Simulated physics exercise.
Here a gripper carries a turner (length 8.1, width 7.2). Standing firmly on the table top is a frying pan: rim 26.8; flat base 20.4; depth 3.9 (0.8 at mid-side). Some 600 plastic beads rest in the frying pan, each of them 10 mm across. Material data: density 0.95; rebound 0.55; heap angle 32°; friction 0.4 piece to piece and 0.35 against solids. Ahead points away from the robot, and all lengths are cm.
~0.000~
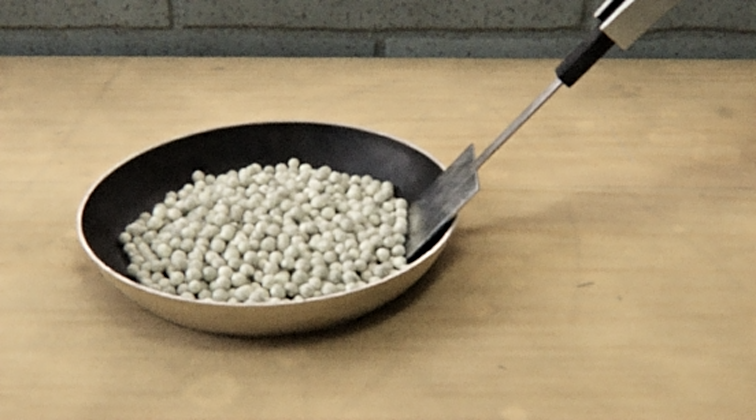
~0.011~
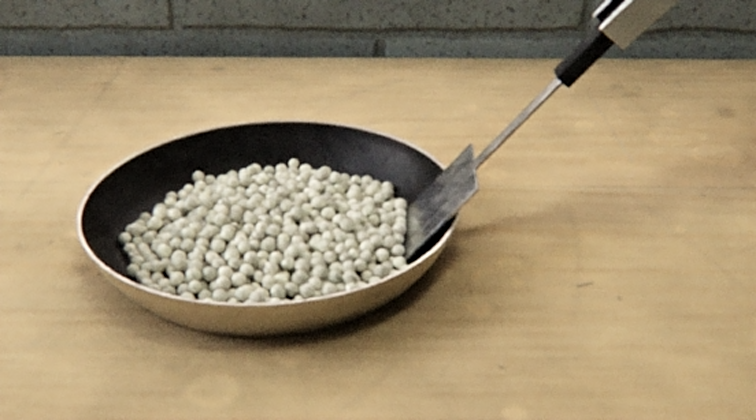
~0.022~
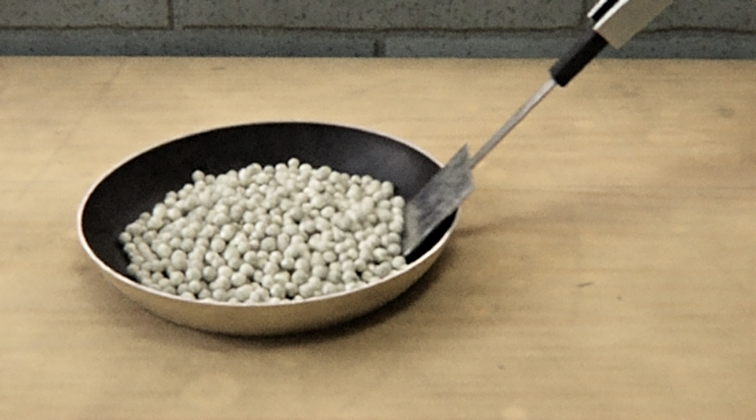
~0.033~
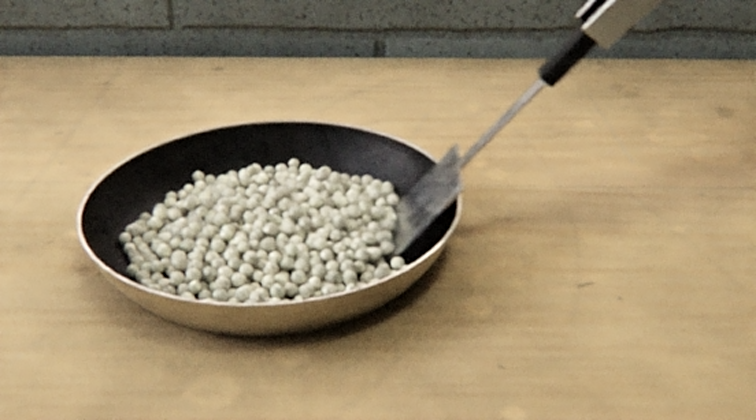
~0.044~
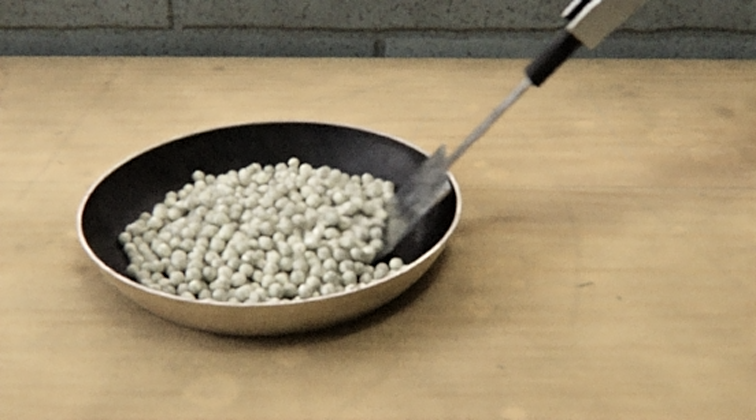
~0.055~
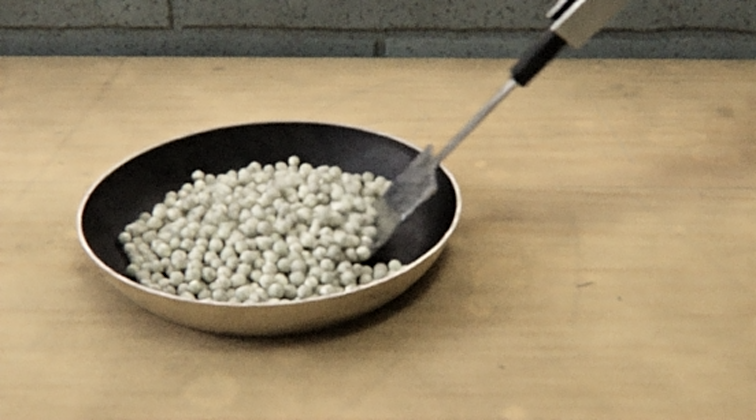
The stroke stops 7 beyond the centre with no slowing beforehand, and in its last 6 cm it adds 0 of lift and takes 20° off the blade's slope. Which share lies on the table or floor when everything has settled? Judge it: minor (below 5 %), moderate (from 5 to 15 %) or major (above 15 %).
My judgement: Minor.
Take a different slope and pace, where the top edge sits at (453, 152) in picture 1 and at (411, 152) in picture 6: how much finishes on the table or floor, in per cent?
Some 0 per cent.
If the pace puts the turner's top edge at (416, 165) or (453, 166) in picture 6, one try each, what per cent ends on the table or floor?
Roughly 0 per cent, then roughly 0 per cent.
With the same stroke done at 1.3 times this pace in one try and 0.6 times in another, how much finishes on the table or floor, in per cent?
0 and 0 %.
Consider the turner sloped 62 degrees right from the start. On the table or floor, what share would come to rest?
That gives about 0 in a hundred.
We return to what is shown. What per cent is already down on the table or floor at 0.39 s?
It is near 0 percent.
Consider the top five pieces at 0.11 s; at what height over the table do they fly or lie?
About 5 centimetres.
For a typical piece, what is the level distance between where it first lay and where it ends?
Roughly 3 cm.
By 0.11 s, sloping 50°, highest piece 5 above the table; 597 in the frying pan.
By 0.16 s, sloping 44°, highest piece 5 above the table; 597 in the frying pan.
By 0.39 s, sloping 30°, highest piece 4 above the table; 594 in the frying pan, 3 on the table or floor.
By 1.44 s, sloping 30°, highest piece 4 above the table; 594 in the frying pan, 3 on the table or floor.
Final count, 594 in the frying pan, 3 on the table or floor. That is 1 % on the table or floor.
